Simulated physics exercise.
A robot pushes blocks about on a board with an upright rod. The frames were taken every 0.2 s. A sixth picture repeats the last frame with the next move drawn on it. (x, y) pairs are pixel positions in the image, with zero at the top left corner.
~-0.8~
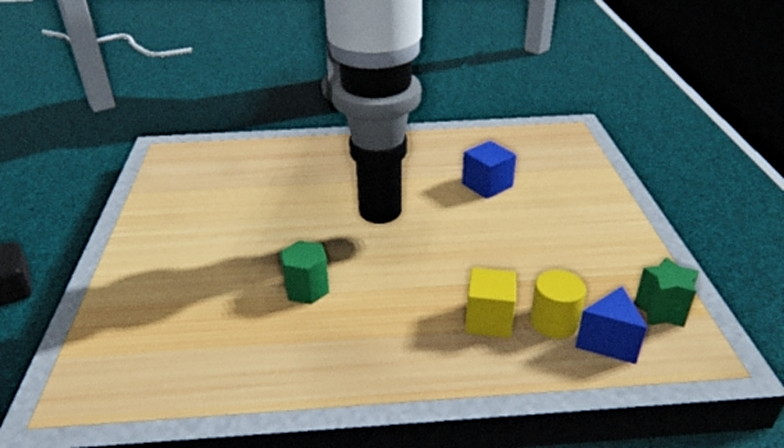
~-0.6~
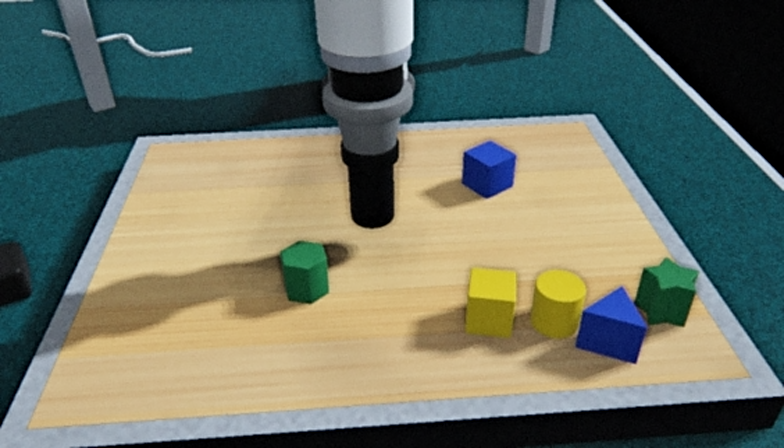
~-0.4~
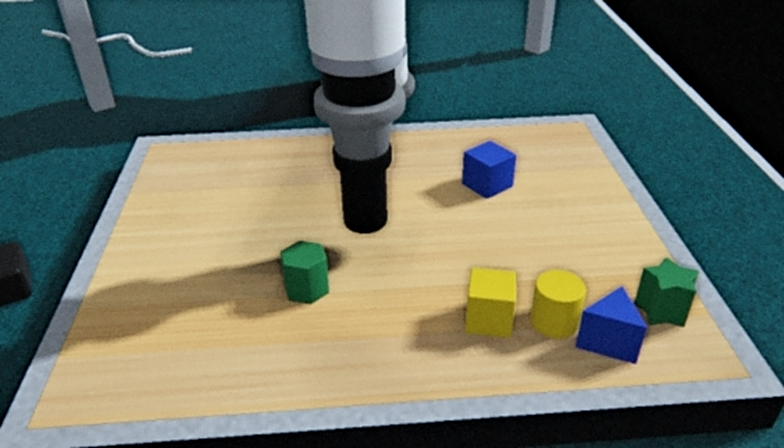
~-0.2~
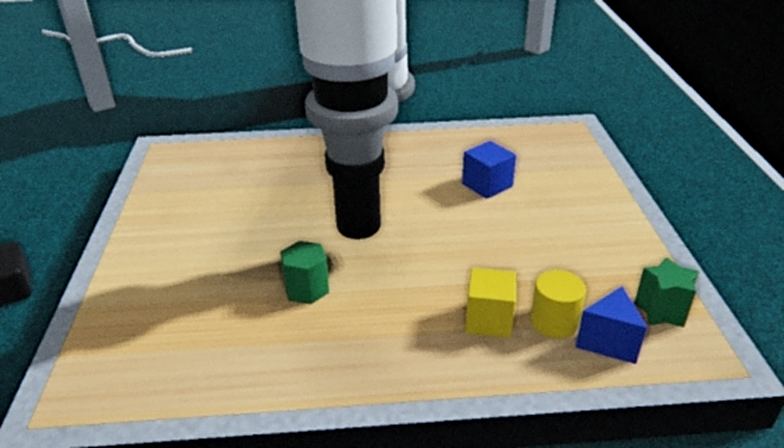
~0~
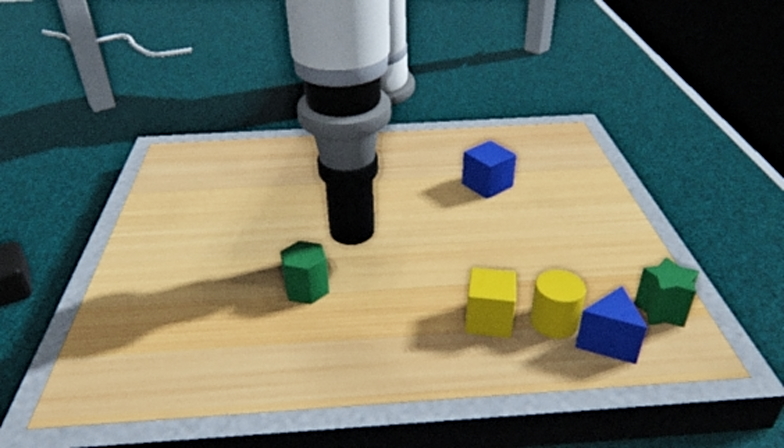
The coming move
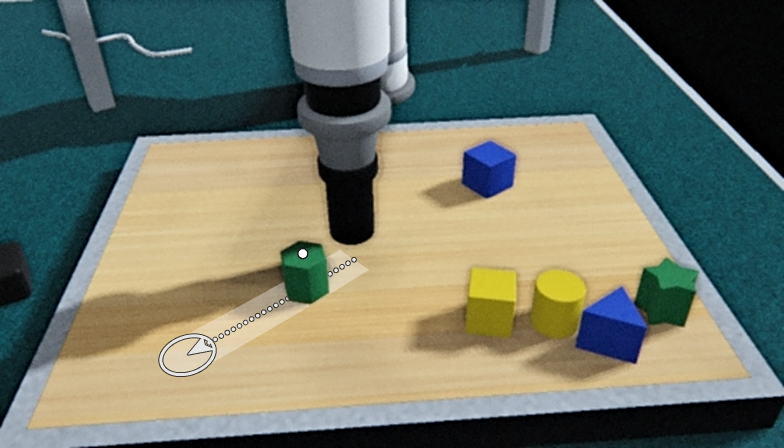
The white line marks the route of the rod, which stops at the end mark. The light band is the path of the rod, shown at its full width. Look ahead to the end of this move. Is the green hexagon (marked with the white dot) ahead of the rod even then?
Short answer: Yes.
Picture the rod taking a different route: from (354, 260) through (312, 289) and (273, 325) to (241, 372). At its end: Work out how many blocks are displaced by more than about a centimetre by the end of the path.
One block moves.
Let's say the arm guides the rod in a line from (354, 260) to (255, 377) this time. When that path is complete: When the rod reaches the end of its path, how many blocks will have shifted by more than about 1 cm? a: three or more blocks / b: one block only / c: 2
Letter b.
Drawn move, straight from (354, 260) to (188, 355); the dot is on the green hexagon.
The first path, step by step. One third of the way, rod at (301, 262); green hexagon at (262, 278).
Two thirds of the way, rod at (244, 293); green hexagon at (203, 313), turned 15° anticlockwise.
At the end, rod at (180, 327); green hexagon at (149, 355), turned 60° anticlockwise.
